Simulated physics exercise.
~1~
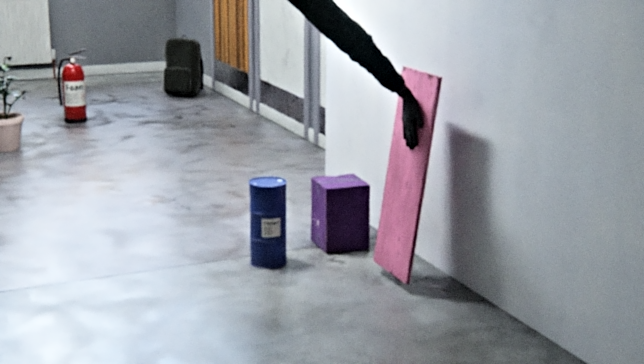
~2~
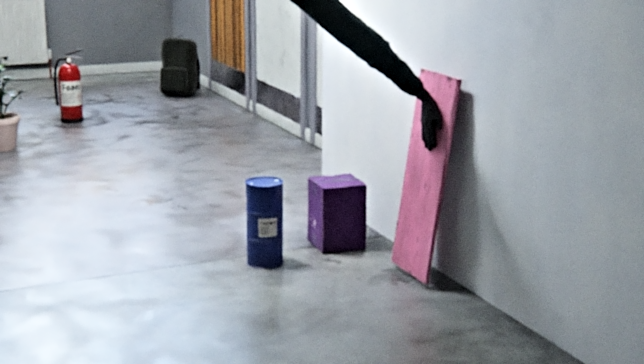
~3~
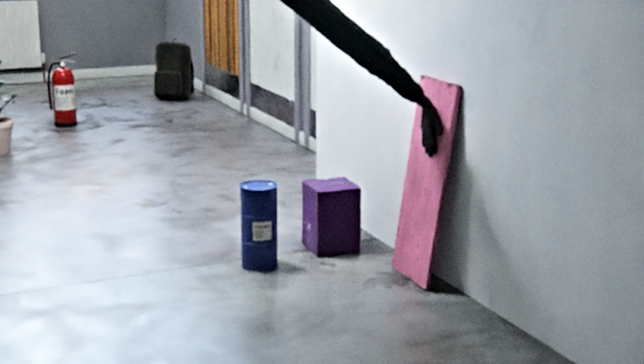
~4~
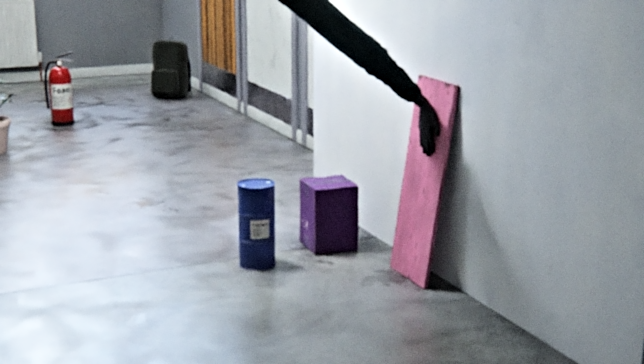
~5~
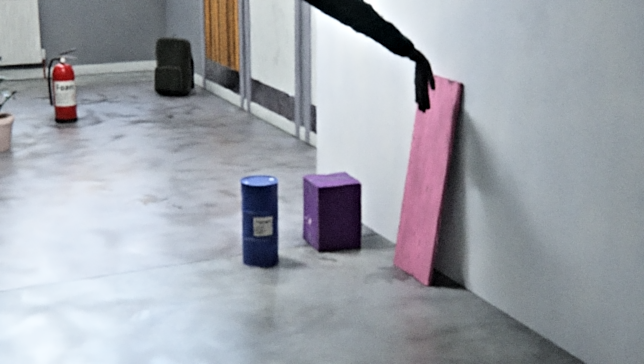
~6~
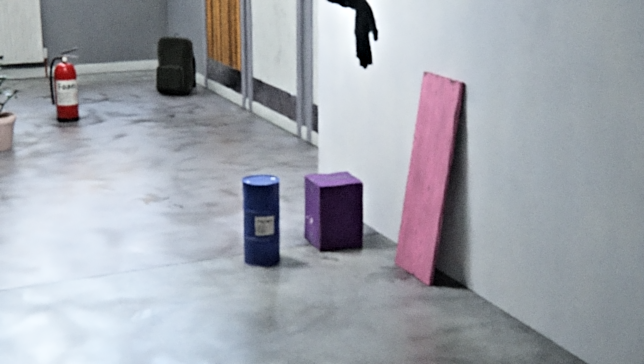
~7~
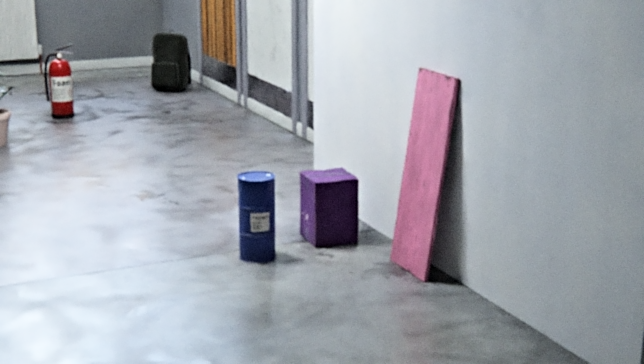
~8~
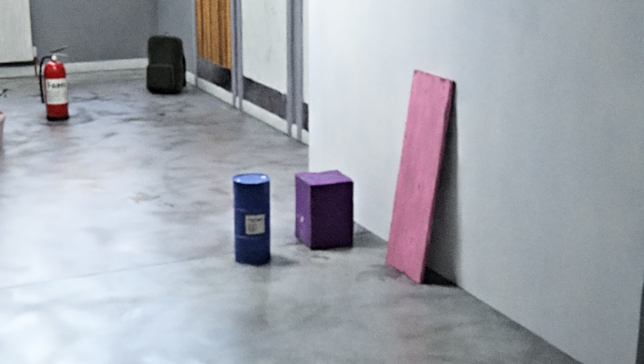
The video shows a black-gloved hand leaning a pink board against a wall beside a purple box and a blue canister, then letting go and drawing back out of view. The board stays propped against the wall, and the box and canister remain in place.
